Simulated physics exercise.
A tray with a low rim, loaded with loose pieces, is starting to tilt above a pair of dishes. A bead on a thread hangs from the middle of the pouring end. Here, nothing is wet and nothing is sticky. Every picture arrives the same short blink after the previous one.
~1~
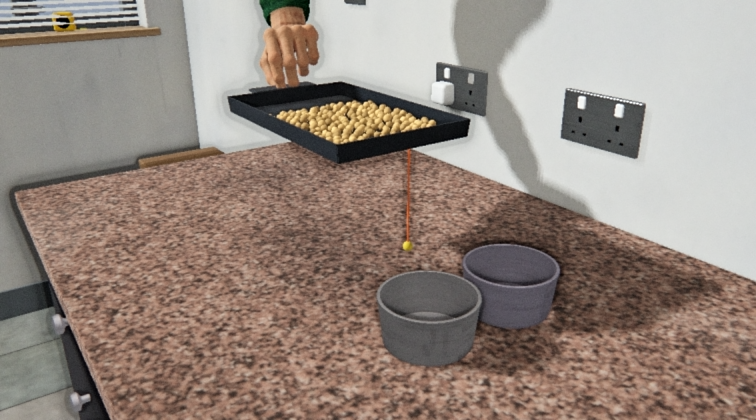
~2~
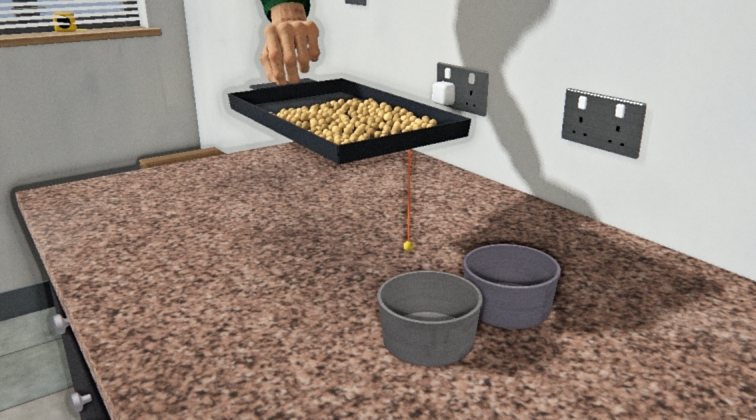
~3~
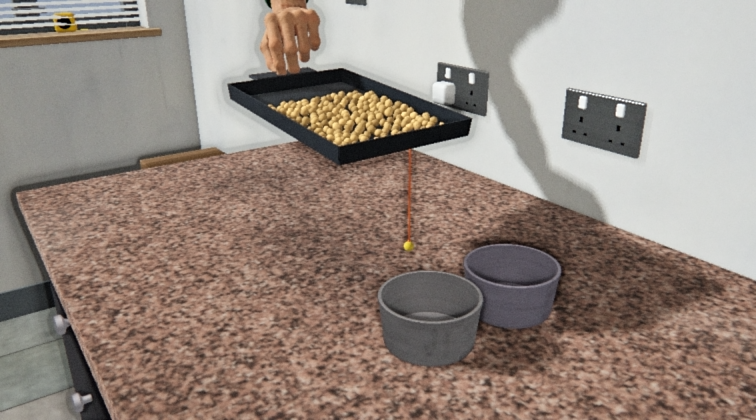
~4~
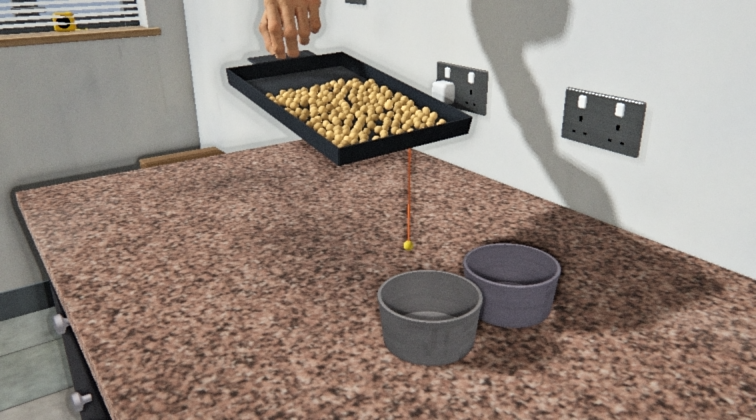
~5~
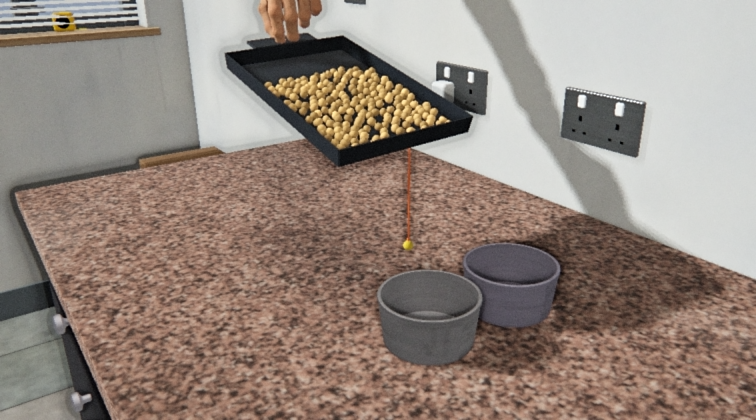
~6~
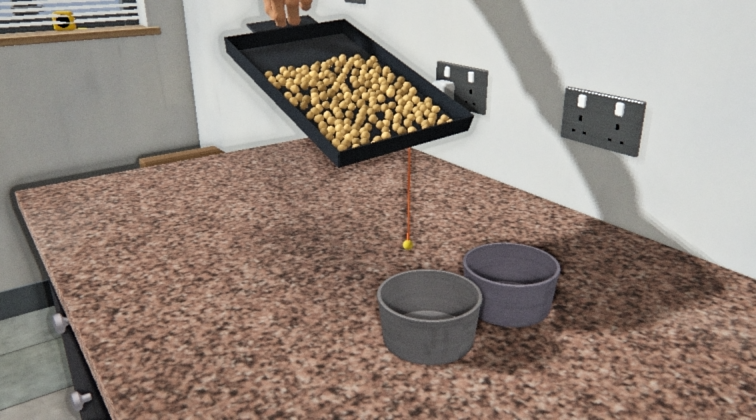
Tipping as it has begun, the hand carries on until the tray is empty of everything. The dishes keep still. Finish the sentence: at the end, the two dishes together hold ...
... more than half of the load.
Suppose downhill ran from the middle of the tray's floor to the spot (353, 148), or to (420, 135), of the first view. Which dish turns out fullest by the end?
First try: The dish to the left; second try: The dish to the right.
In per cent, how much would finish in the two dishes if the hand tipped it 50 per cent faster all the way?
It would be close to 60 per cent.
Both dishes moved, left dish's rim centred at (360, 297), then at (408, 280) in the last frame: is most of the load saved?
Result, first place: Exceeding half; second place: Exceeding half.
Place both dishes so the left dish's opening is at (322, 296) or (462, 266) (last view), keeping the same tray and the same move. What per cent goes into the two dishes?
It comes to roughly 50 per cent in one try and roughly 30 per cent in the next.
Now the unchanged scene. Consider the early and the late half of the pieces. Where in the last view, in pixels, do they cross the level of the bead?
At (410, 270) for the first part, then at (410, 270) for the others.
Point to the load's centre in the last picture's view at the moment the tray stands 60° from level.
Look close to (383, 109) in the last picture.
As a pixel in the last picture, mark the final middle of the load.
Near (425, 334).
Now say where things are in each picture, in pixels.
In the first frame, corners of the pouring end (338, 144) and (468, 119), level; middle of the load (353, 124), dried chickpeas; left dish (461, 336); right dish (544, 300); bead on its thread (408, 246).
In the second frame, corners of the pouring end (338, 144) and (469, 119), level; middle of the load (354, 123).
In the third frame, corners of the pouring end (339, 146) and (470, 118), tipped barely, lowest at the left corner; middle of the load (354, 118).
In the fourth frame, corners of the pouring end (339, 147) and (470, 117), tipped a little, lowest at the left corner; middle of the load (354, 111).
In the fifth frame, corners of the pouring end (339, 149) and (471, 116), tipped a little, lowest at the left corner; middle of the load (354, 104).
In the sixth frame, corners of the pouring end (340, 151) and (472, 115), tipped clearly, lowest at the left corner; middle of the load (355, 98); left dish (462, 334); right dish (544, 299).
Just after the last frame, tray tipped steeply; every one on the tray.
A moment on, tray tipped right over; almost all on the tray; just a few in the left dish; just a few outside both; just a few in the air.
Further on, tray tipped past a quarter turn; roughly two thirds in the left dish; about a tenth in the right dish; roughly a quarter outside both.
When it is over, tray tipped past a quarter turn; roughly two thirds in the left dish; about a tenth in the right dish; roughly a quarter outside both.
